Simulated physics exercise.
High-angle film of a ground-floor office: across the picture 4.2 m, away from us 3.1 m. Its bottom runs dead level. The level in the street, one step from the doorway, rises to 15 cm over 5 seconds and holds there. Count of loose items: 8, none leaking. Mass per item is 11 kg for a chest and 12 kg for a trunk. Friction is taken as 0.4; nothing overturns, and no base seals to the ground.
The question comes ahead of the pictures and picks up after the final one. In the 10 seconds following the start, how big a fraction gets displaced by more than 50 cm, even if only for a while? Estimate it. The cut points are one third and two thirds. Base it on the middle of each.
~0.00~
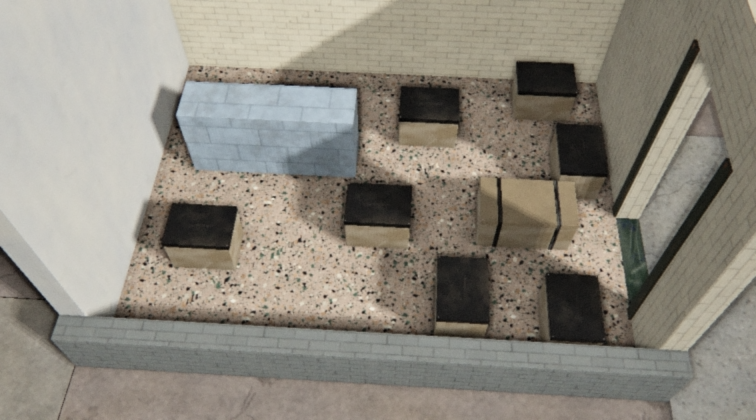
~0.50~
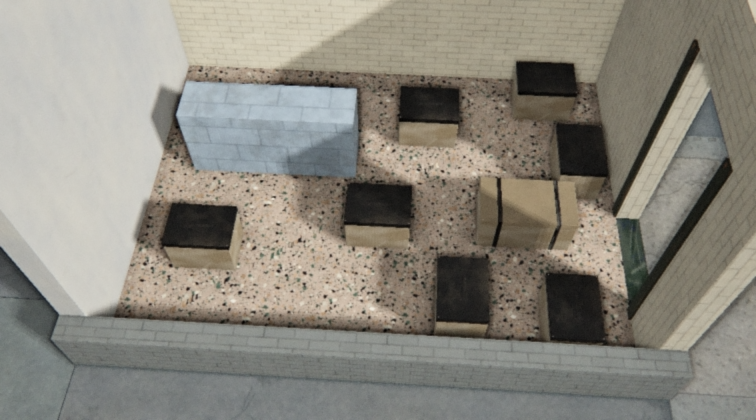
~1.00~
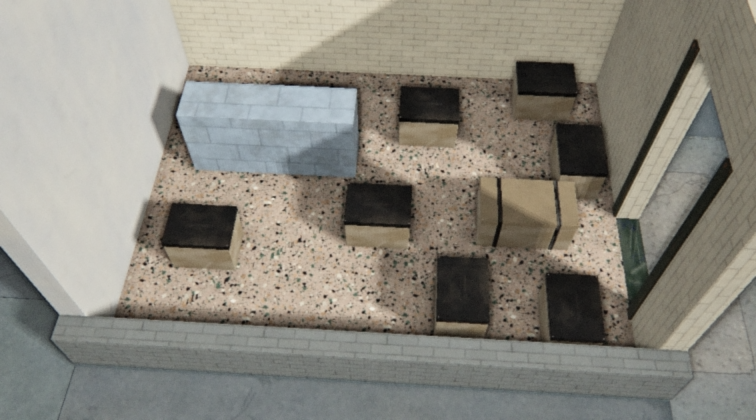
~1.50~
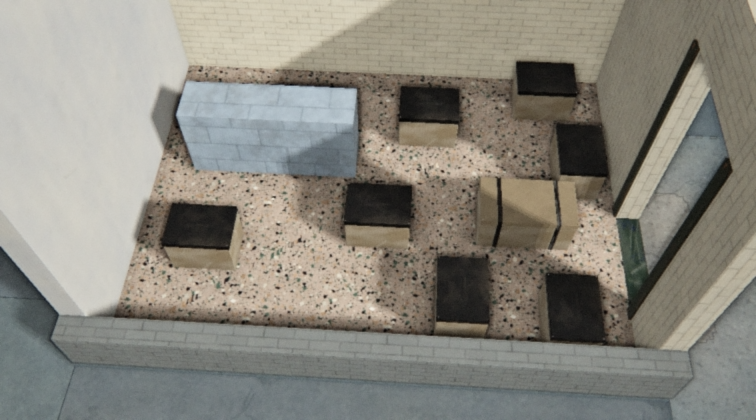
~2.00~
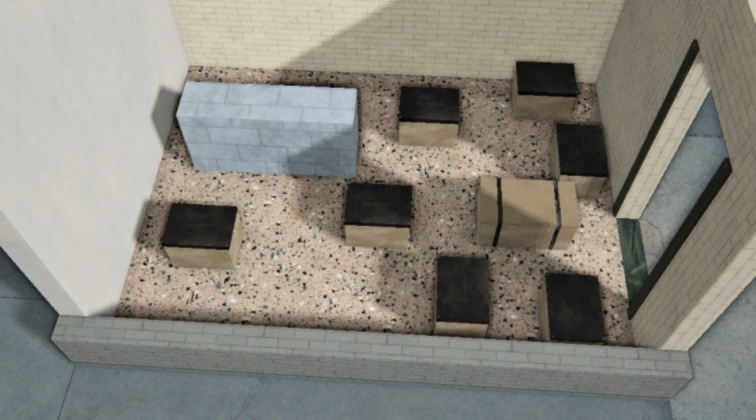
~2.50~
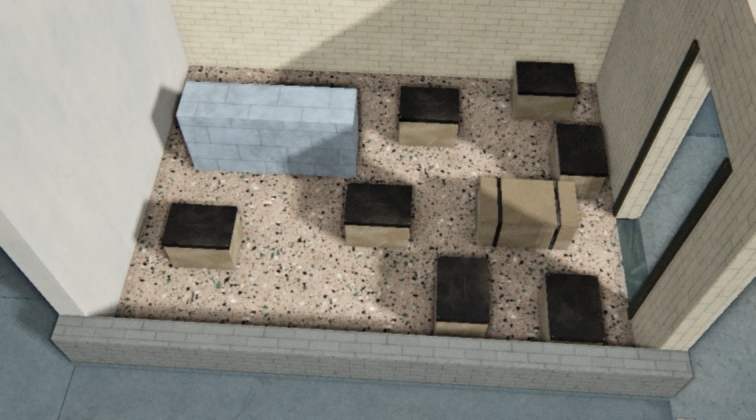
A middling share.
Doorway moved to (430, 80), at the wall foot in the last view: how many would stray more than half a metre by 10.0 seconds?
3.
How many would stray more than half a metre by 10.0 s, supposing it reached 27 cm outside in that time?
It would come to 5 of them.
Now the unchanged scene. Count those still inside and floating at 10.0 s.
It comes to 4.
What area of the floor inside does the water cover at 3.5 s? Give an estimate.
That flooded area is roughly 0.5 m2.
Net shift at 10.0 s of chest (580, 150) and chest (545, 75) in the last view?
0 cm, 0 cm.
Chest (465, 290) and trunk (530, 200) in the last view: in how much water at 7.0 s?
I'd estimate 5 cm for the first and 4 cm for the second.
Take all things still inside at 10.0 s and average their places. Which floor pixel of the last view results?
Roughly at (363, 198).
After 3.5 s 0 of 8 are over 50 cm from their spots; 0 afloat.
After 4.5 s 0 of 8 are over 50 cm from their spots; 0 afloat.
After 7.0 s 3 of 8 are over 50 cm from their spots; 2 afloat.
After 10.0 s 4 of 8 are over 50 cm from their spots, and 4 have been at some point; 4 afloat.
